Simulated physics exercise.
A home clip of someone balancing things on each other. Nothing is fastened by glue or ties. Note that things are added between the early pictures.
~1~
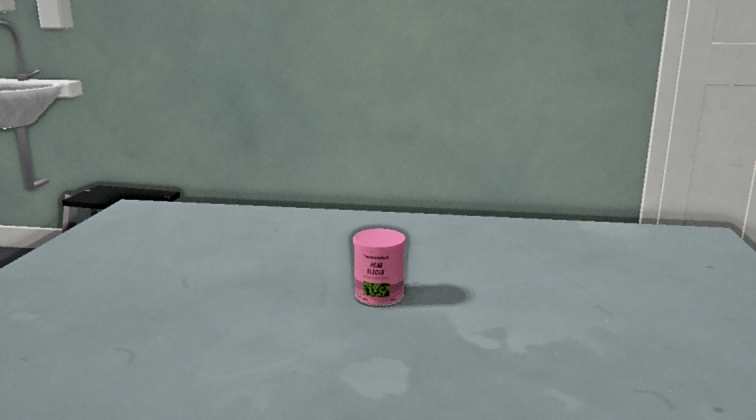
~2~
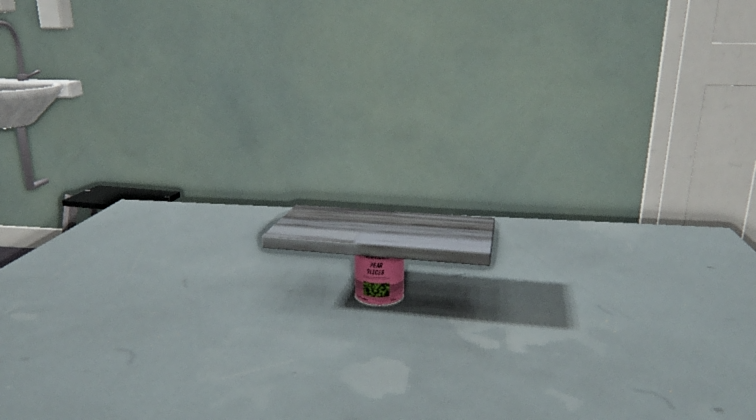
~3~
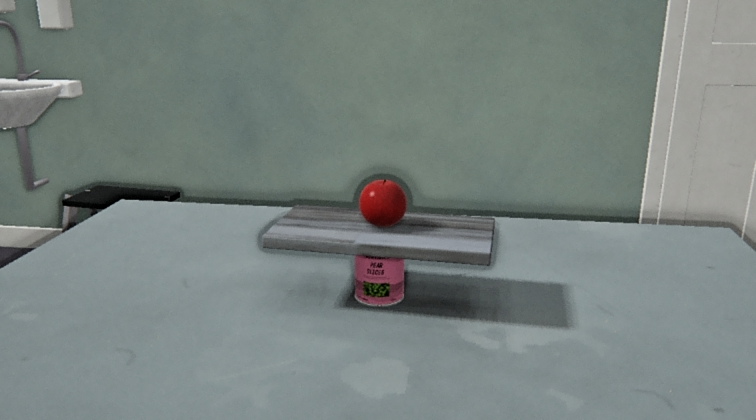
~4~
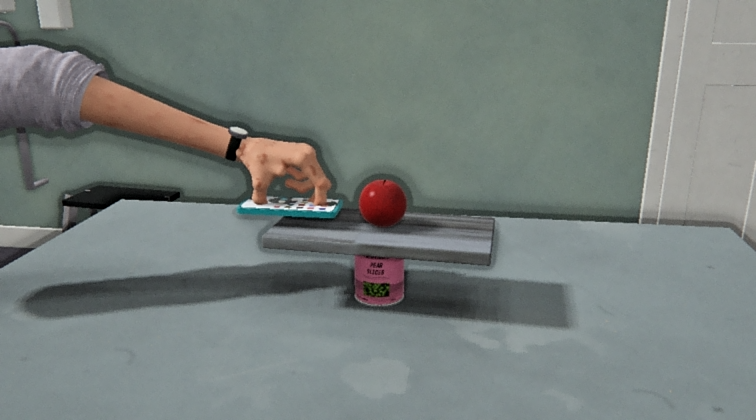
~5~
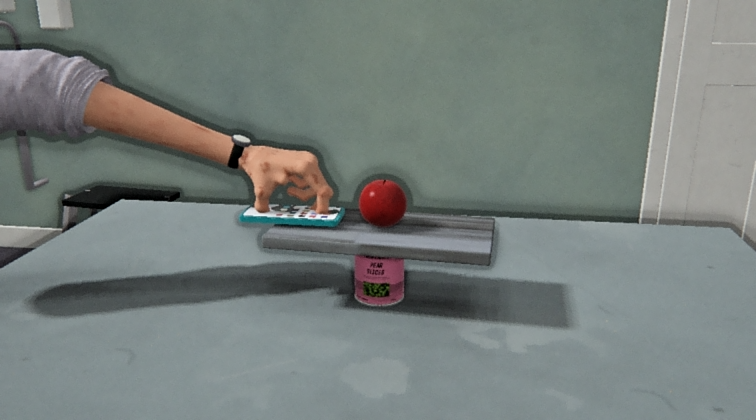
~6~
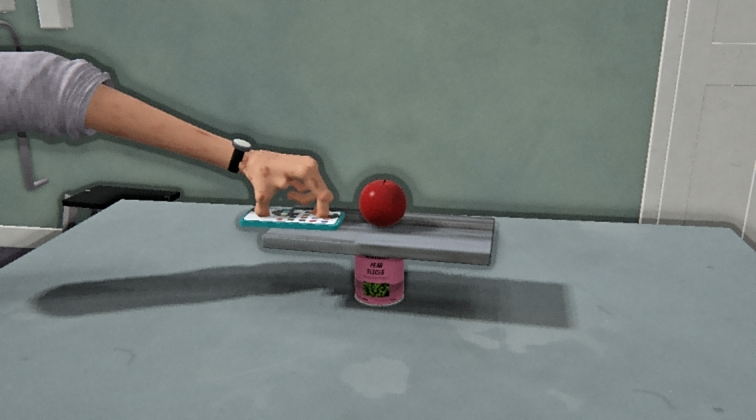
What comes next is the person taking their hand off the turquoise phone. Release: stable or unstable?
I'd say it stays put.
Then, 0.50 s on from there, no change.
Then, 1.10 s on from there, turquoise phone resting near (293, 219).
In the end, all 4 unmoved. At the end, from the last picture's camera, turquoise phone near (293, 219). The pile holds.
